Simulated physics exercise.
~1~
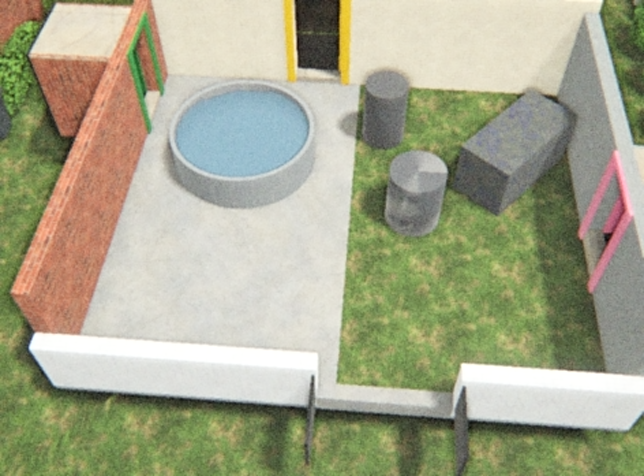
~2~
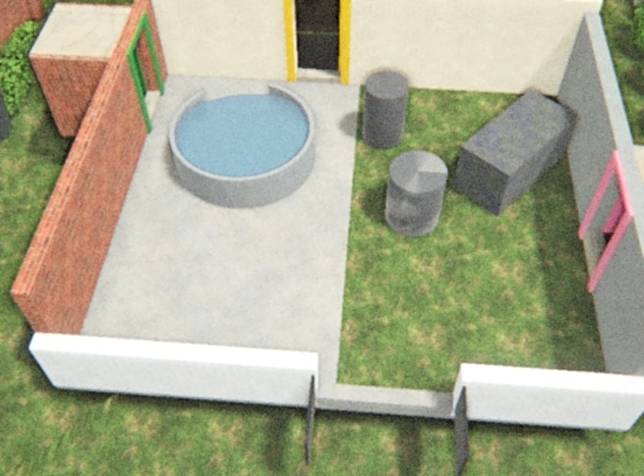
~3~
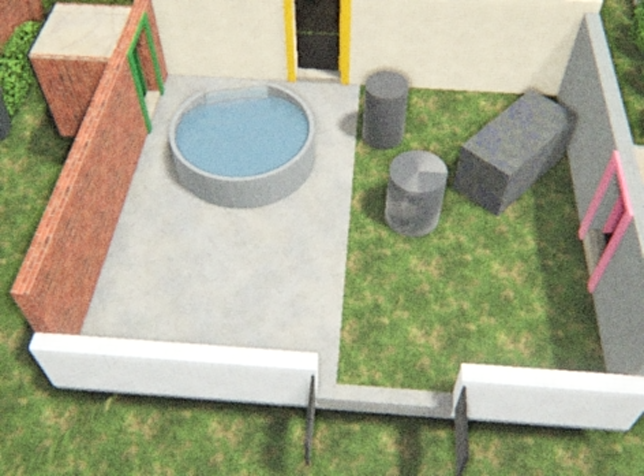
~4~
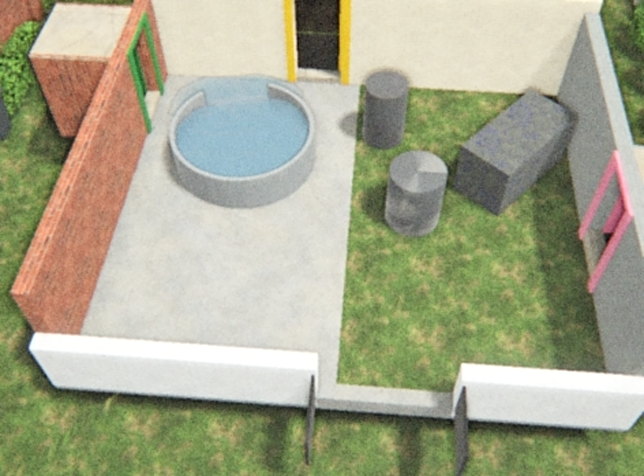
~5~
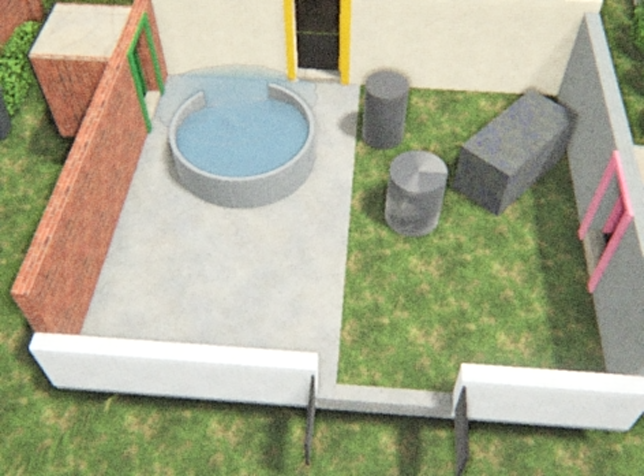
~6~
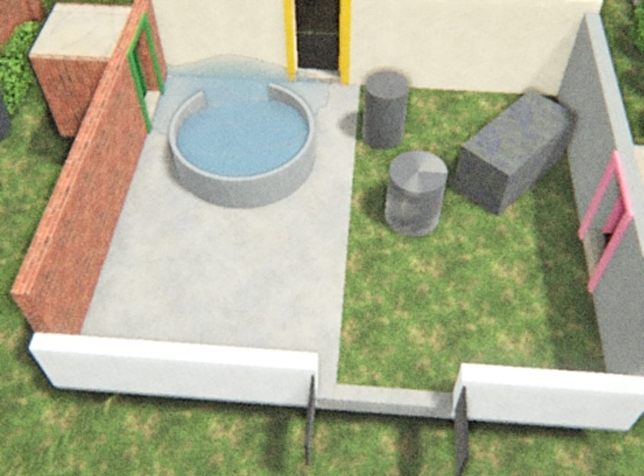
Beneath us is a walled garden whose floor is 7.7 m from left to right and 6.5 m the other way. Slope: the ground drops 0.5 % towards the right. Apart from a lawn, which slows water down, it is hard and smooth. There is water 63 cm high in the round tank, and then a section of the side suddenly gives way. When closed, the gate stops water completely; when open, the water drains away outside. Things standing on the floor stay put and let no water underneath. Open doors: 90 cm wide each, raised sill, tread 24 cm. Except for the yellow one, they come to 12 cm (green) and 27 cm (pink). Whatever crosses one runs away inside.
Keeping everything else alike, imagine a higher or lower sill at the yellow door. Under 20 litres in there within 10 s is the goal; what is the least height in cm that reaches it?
Close to 10 cm is just enough.
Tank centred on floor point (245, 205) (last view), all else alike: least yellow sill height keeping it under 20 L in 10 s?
A height near 15 cm.
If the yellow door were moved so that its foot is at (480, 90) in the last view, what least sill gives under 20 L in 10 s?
You'd want it roughly 6.5 cm high.
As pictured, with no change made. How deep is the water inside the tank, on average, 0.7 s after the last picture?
About 43 cm.
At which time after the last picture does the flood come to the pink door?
Pink 9.0 s.
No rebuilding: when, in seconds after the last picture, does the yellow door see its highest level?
The level tops out near 1.0 seconds.
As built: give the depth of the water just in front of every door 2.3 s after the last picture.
Before yellow it's 12 cm, before green 22 cm, before pink 0 cm.
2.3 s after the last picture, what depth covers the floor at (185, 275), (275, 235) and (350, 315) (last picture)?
Approx. 2 / 0 / 0 cm.
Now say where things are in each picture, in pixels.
The round tank at (242, 131) is whole and still, 63 cm deep; the yellow door at (318, 40) is dry, in the first picture.
The front is at a hidden place, 0.3 m from the gap on the far side; 0.3 m2 of floor is wet, 63 cm left at the back, in the second picture.
The front is at a hidden place, 0.7 m from the gap on the far side; 1.1 m2 of floor is wet, 63 cm left at the back, in the third picture.
Water pours out on the far side and has run 1.2 m, to (207, 78); about 8 cm deep outside, 63 cm at the back, in the fourth picture.
Water pours out on the far side and has run 1.6 m, to (178, 75); about 8 cm deep outside, 63 cm at the back, in the fifth picture.
The gap is on the far side, the front 1.7 m out at (169, 74); the back of the round tank holds 60 cm; water is at the yellow door at (318, 40), in the sixth picture.
Then, 0.7 s after the last picture water covers 10 % of the floor, deepest (58 cm) near (178, 75); 13 cm at the yellow door, 1 litre in over its 12 cm sill.
Then, 2.3 s after the last picture water covers 35 % of the floor, deepest (32 cm) near (169, 74); 12 cm at the yellow door, 7 litres in over its 12 cm sill.
Then, 9.3 s after the last picture water covers 90 % of the floor, deepest (11 cm) near (556, 127); 6 cm at the yellow door, 11 litres in over its 12 cm sill.
At the yellow door as built, the water peaked near 14 cm, 0.9 s after the last picture.
With a sill of 8.5 cm, 33 litres would have come in within the 10 s; with 11.5 cm, 12 litres. So under 20 litres takes about 10 cm.
